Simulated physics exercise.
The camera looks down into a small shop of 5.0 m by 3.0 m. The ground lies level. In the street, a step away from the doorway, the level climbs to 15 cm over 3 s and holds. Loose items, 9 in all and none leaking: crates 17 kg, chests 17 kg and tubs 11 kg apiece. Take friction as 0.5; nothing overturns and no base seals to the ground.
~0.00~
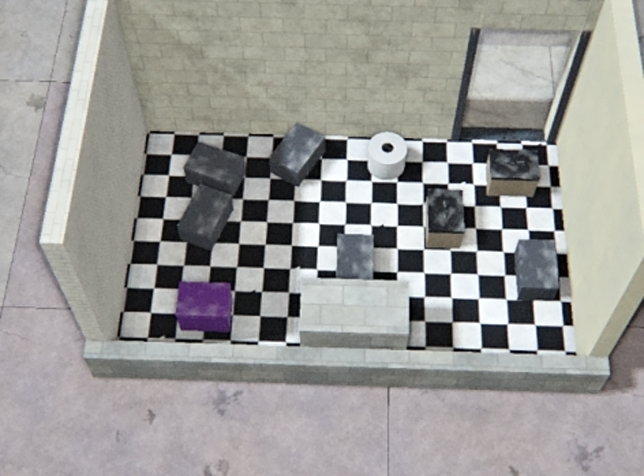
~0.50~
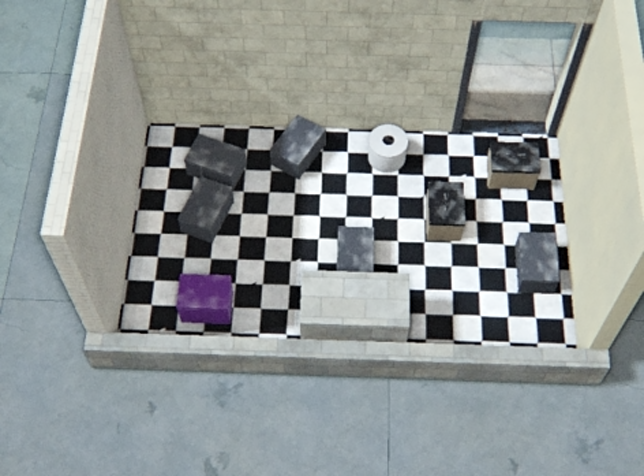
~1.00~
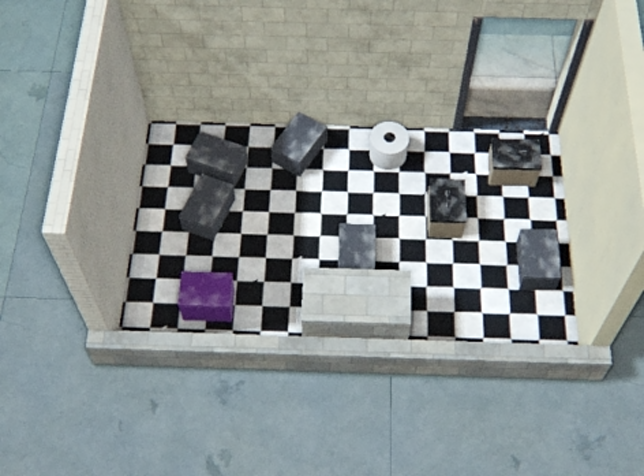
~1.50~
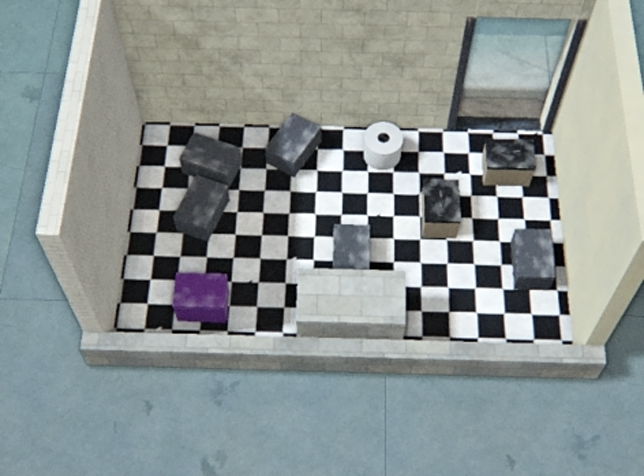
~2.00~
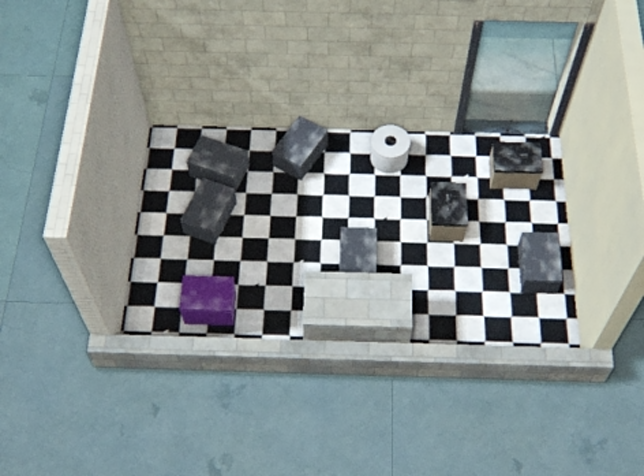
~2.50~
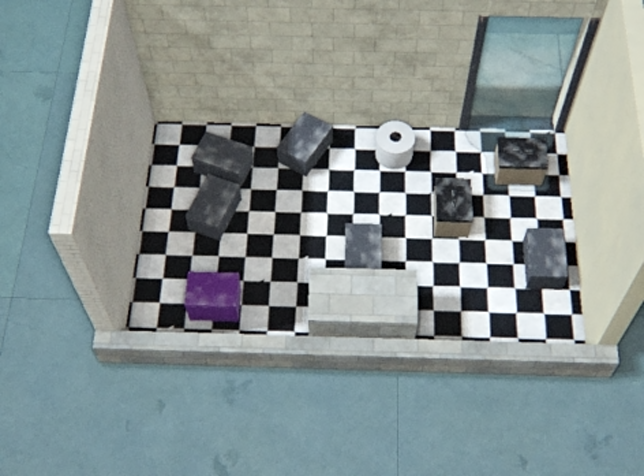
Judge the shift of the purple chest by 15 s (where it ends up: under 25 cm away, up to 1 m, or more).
Purple chest stays put.
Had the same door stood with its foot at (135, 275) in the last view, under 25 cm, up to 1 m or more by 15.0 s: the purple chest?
Then the purple chest ends far away.
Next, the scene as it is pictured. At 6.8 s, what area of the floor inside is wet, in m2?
Some 9.0 m2.
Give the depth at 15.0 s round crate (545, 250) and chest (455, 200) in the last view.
Roughly 9 and 7 cm.
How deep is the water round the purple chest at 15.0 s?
About 6 cm.
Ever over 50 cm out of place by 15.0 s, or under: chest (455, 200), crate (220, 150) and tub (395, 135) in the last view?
In turn: Over, less, under.
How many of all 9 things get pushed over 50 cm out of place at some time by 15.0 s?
I count 4.
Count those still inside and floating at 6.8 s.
At that moment 0.
After 3.5 s the purple chest is near (212, 289), 0.0 m from its start, aground; 0 afloat.
After 6.8 s the purple chest is near (212, 289), 0.0 m from its start, aground; 0 afloat.
After 11.0 s the purple chest is near (212, 289), 0.0 m from its start, aground; 3 afloat.
After 15.0 s the purple chest is near (212, 289), 0.0 m from its start, aground; 3 afloat.
